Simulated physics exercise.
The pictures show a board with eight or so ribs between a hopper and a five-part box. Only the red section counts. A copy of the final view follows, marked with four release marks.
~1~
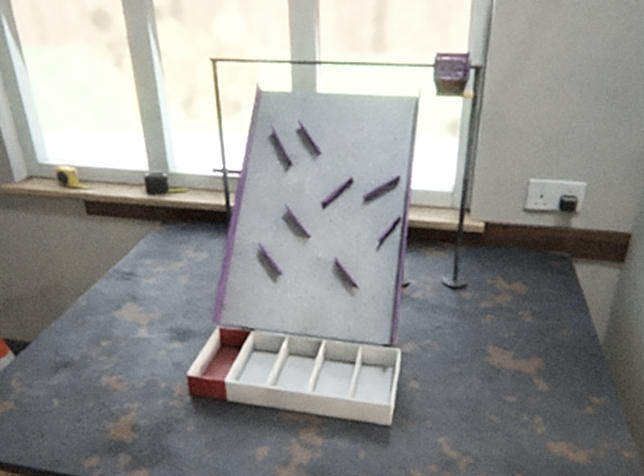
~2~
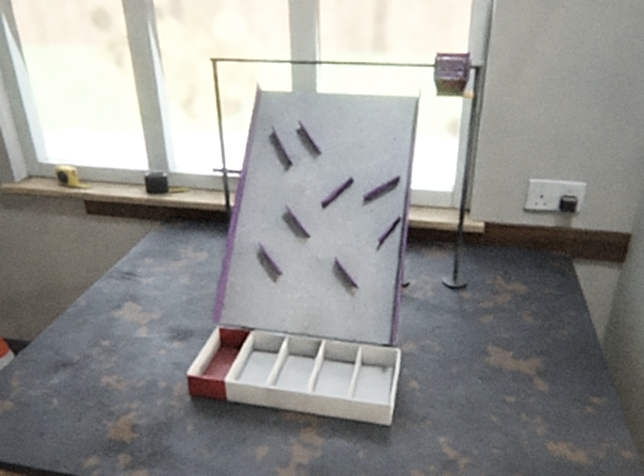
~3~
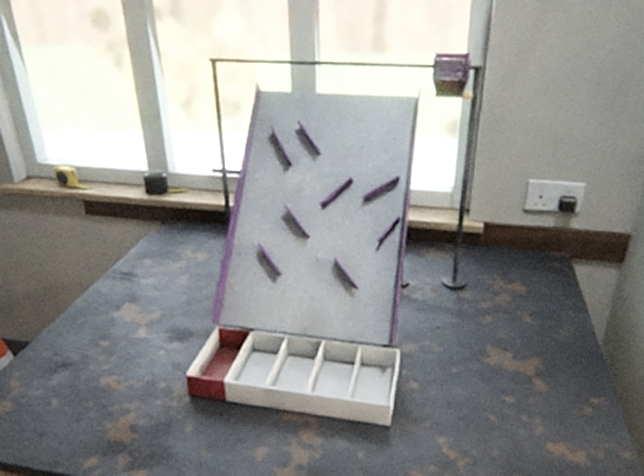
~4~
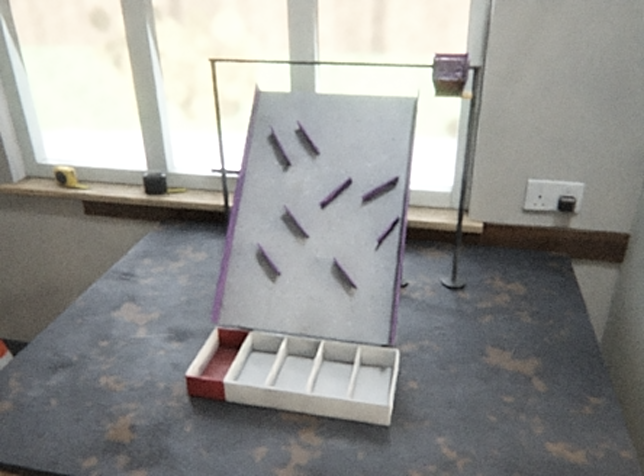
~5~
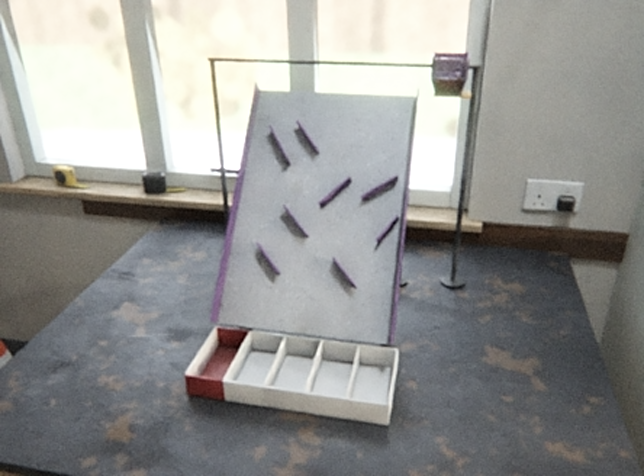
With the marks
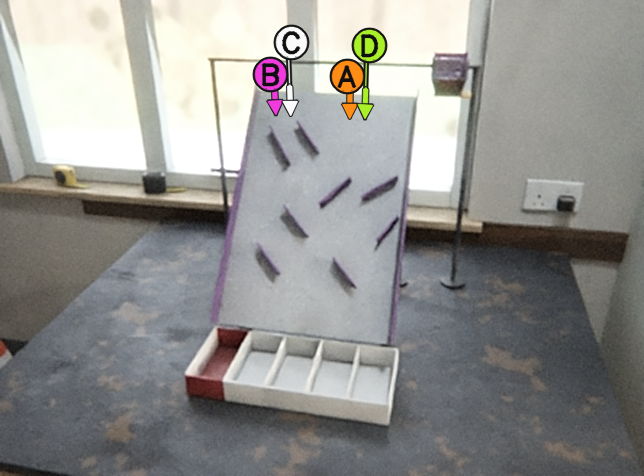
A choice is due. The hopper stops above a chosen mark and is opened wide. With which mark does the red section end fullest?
B.
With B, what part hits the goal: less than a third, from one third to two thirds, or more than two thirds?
Mark B gives from one third to two thirds.
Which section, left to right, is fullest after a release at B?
The first from the left.
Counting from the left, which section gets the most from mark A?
The third.
On the marked copy, mark A meets the board at (349, 113); mark B meets the board at (275, 109); mark C meets the board at (290, 110); mark D meets the board at (365, 113).
With A, a stray few in the red section, nearly all in other sections.
With B, about half in the red section, about a third in other sections, a stray few held on the board, a small part outside the box.
With C, a small part in the red section, nearly all in other sections.
With D, none in the red section, nearly all in other sections, a small part held on the board.
